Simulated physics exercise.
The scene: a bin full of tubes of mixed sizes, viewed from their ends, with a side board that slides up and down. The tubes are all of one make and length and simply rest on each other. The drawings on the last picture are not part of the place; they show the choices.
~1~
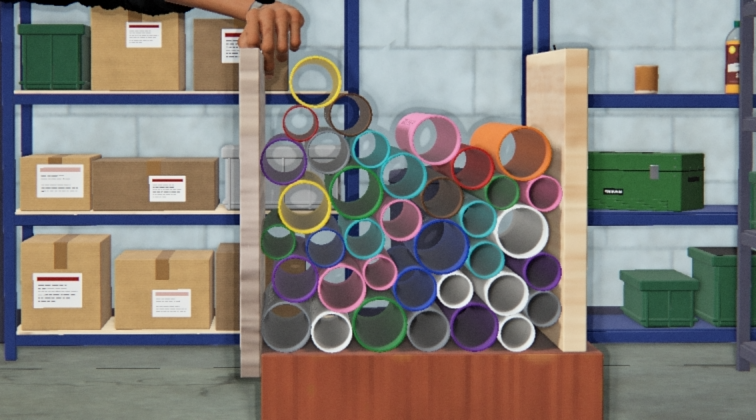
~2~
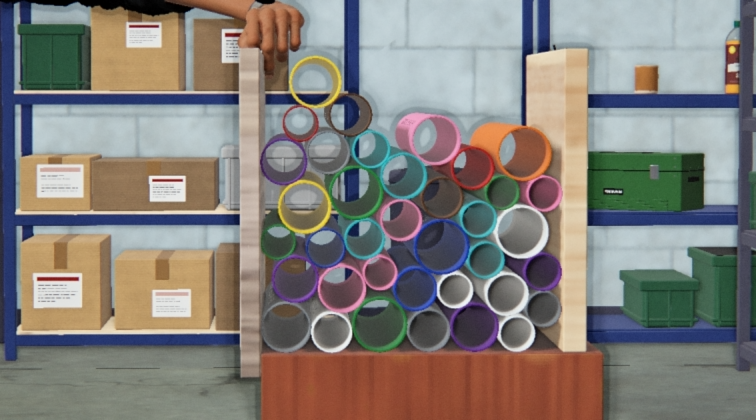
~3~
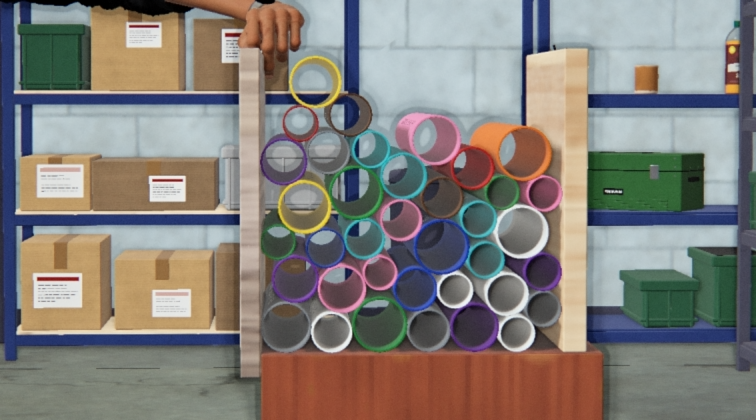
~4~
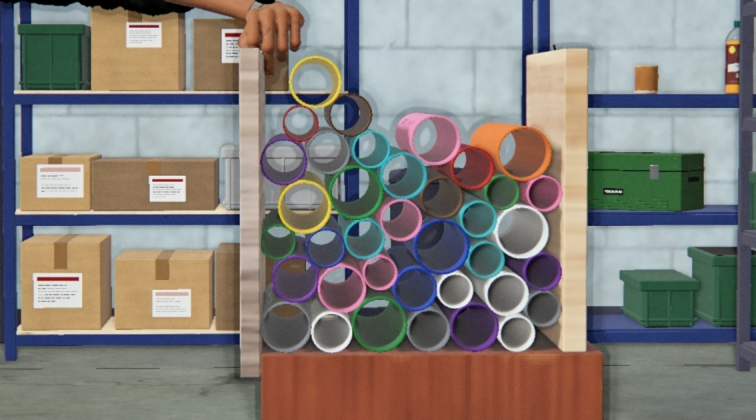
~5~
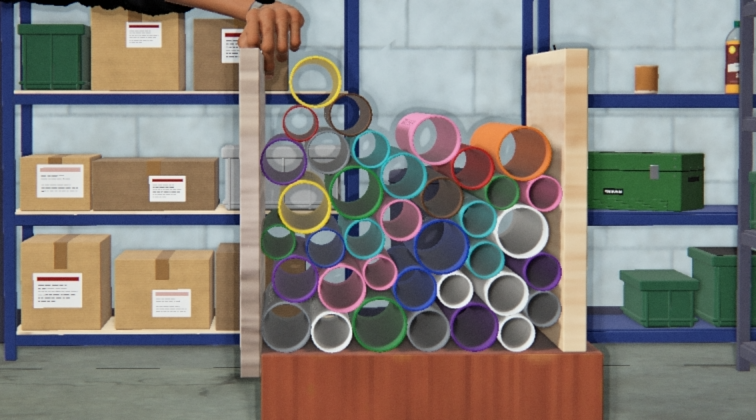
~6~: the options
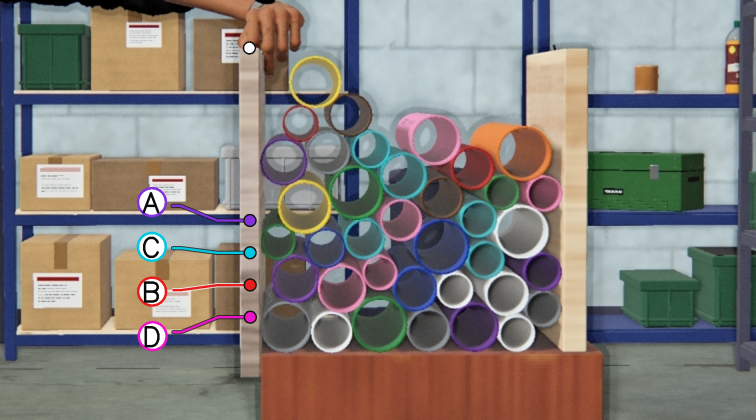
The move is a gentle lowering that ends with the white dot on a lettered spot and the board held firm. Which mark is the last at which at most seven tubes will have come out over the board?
Stop at B.
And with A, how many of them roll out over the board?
At A the number is three.
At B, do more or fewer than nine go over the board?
Fewer than nine.
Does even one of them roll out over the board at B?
Yes, at B.
On the marked copy, A at (250, 220); B at (250, 285); C at (250, 253); D at (250, 317); the white dot at (249, 48).
With B. Early on, top of the board (260, 147).
Further on, top of the board (261, 257).
At the end, top of the board (261, 284), seven out over the board.
As for the rest, A three out over the board; C three out over the board; D more than seven out over the board.
